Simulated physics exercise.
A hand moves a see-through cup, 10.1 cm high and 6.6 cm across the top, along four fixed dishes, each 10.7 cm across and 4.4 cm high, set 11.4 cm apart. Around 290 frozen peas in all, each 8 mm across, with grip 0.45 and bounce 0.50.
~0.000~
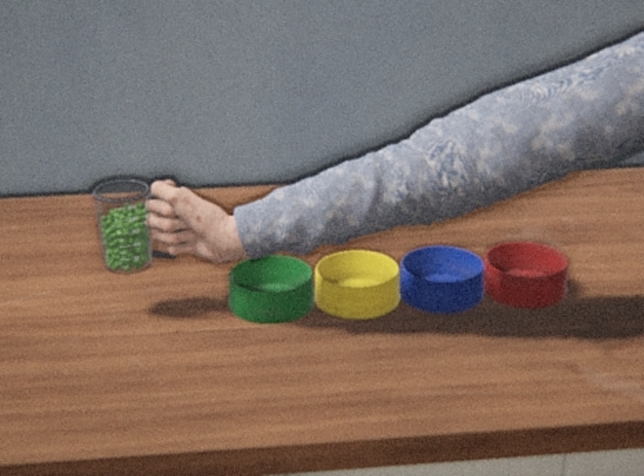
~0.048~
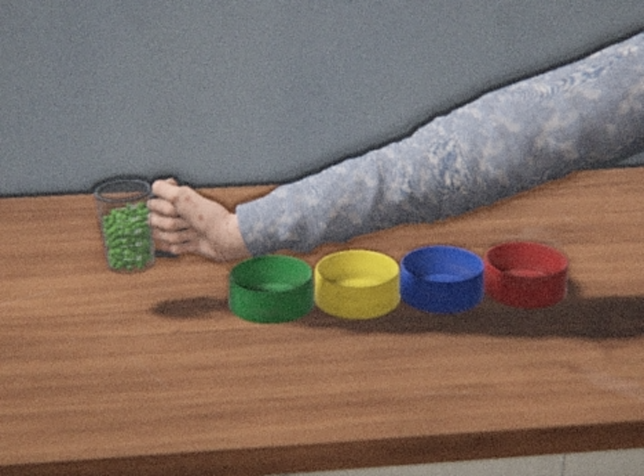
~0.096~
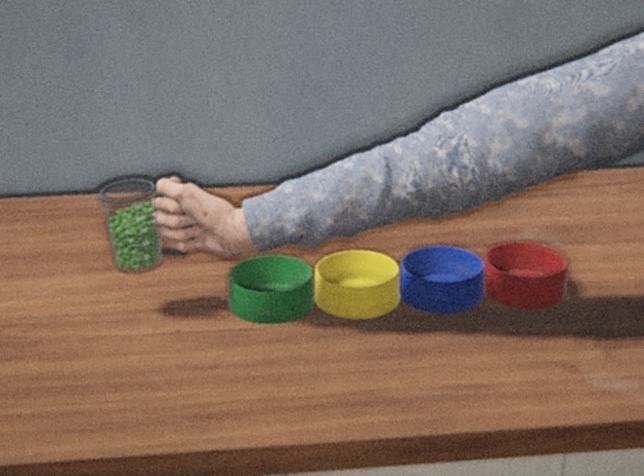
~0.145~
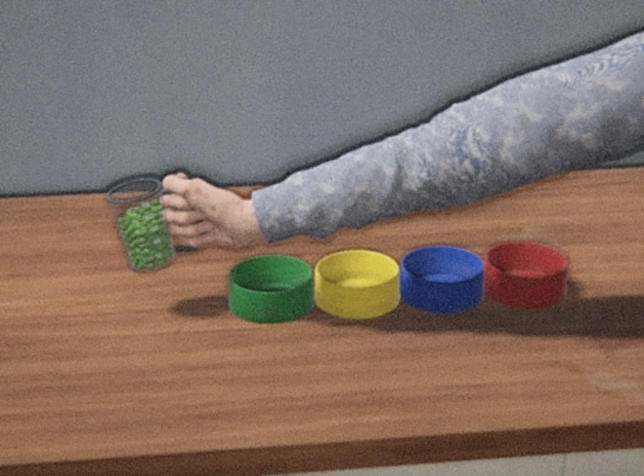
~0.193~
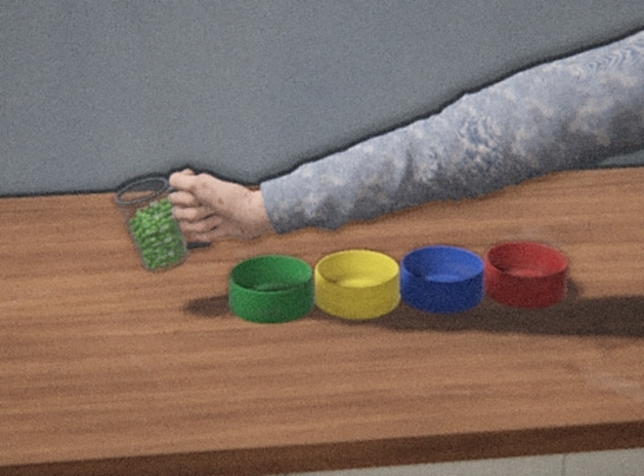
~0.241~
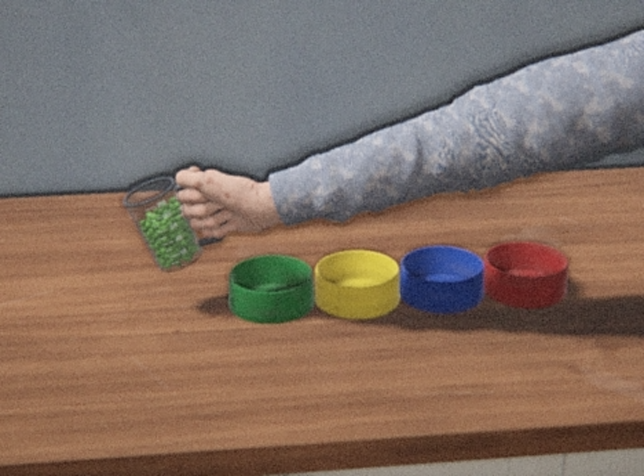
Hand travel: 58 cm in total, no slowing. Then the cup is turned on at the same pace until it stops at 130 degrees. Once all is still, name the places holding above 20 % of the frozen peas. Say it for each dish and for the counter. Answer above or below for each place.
Red dish: Below, blue dish: Below, green dish: Below, yellow dish: Above, counter: Below.
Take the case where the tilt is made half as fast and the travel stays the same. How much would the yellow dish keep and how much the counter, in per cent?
Result - yellow dish: 0; counter: 0.
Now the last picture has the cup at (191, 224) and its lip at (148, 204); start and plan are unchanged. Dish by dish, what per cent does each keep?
The red dish keeps 0, the blue dish 70, the green dish 0 and the yellow dish 20.
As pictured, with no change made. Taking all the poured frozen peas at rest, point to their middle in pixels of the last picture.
Look around (360, 287) in the last picture.
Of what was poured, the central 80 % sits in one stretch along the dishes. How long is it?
Length: Approx. 8 cm.
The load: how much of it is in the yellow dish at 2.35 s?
About 85 percent.
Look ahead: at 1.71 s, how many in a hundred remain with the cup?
Close to 0 % of the load.
Then, at 1.12 s, tilt 111 degrees; cup holds 90 %, green 5 %.
Then, at 1.71 s, tilt 130 degrees; cup holds 0 %, blue 5 %, green 5 %, yellow 85 %.
After 2.35 s, tilt 130 degrees; cup holds 0 %, blue 5 %, green 5 %, yellow 85 %.
At rest (2.7 s), red 0 %, blue 5 %, green 5 %, yellow 85 %, counter 5 %.
